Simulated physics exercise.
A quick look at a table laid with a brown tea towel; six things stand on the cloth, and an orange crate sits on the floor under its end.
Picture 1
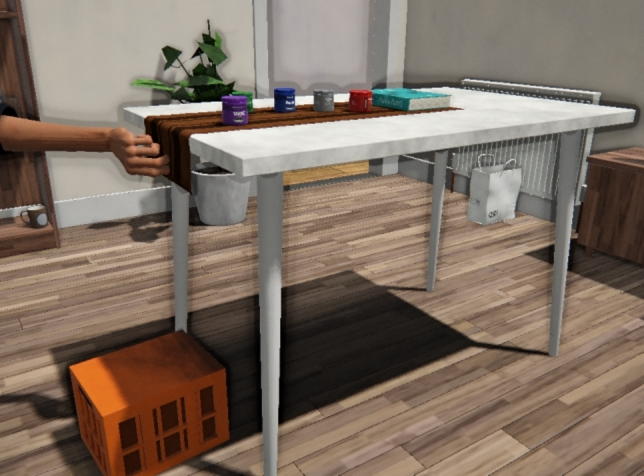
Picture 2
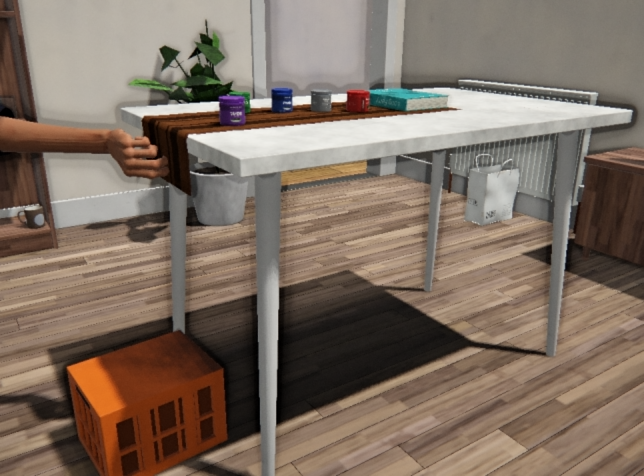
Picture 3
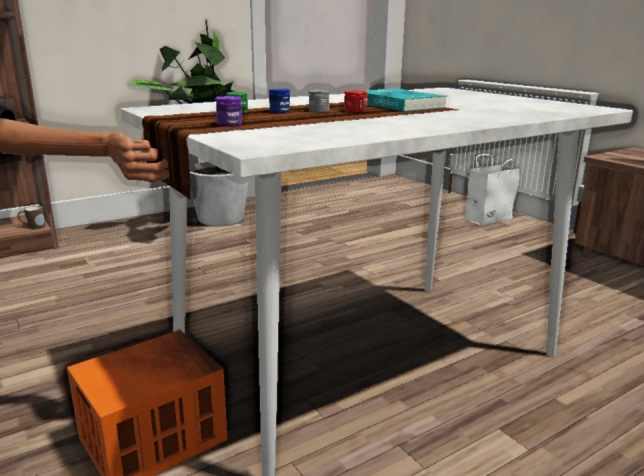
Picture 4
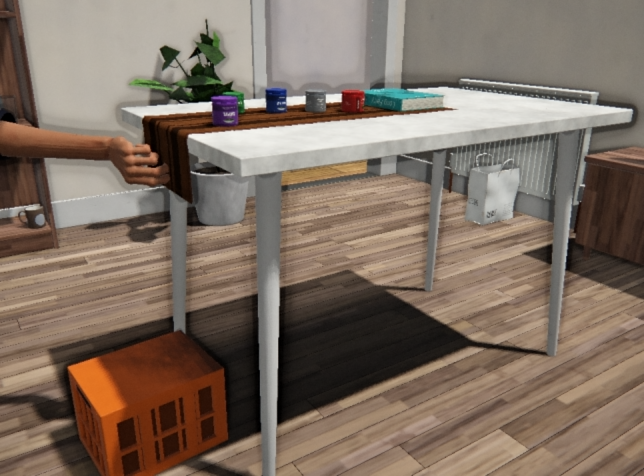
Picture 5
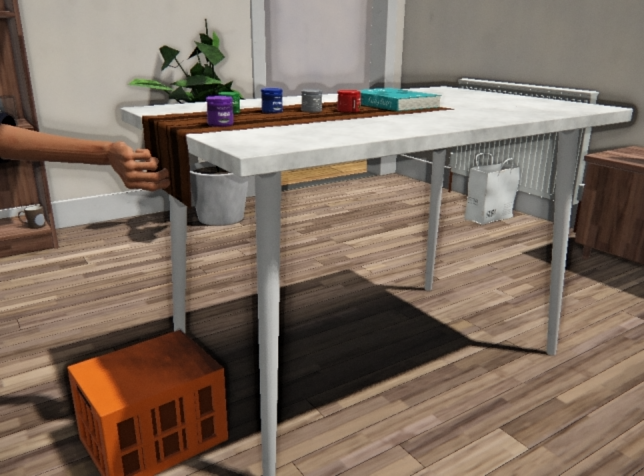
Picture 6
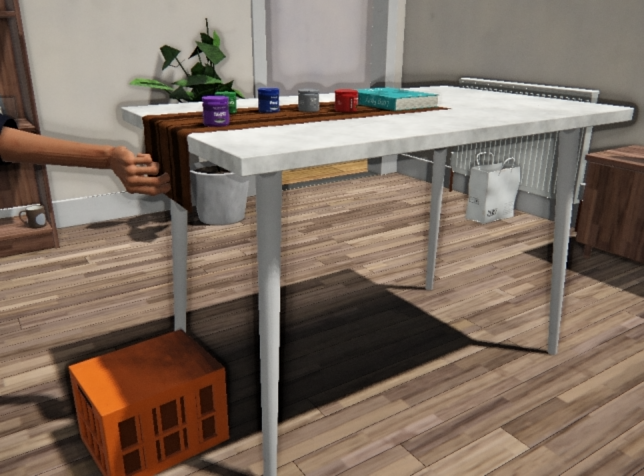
The footage shows a hand at the left slowly drawing a brown cloth a short way over the end of a white table, its small coloured pots and teal item shifting left with it above an unmoving orange crate.
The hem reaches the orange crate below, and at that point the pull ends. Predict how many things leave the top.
Oh, the ones that fall number four in all this time.
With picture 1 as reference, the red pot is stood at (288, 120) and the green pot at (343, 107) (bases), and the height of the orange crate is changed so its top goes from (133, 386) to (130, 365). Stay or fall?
Result: Red pot gone, green pot still there.
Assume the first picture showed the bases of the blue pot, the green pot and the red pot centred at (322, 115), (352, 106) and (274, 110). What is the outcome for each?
In the end the blue pot is no longer up there, the green pot is still up there and the red pot is no longer up there.
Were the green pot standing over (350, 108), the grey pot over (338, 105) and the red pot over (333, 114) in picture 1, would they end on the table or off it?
The green pot does not fall, the grey pot remains up, the red pot is carried off.
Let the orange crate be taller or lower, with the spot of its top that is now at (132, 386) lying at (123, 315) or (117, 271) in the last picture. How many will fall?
Over the edge go 2 and 1.
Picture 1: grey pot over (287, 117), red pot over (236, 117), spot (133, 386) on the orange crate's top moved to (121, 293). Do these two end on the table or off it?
Grey pot stays, red pot is gone.
A little later, hem near (172, 248); purple pot gone.
Next, hem near (174, 291); purple pot and green pot gone.
Later still, hem on the crate; purple pot, green pot, blue pot and grey pot gone.
When it is over, hem on the crate; purple pot, green pot, blue pot and grey pot gone. The answer is four.
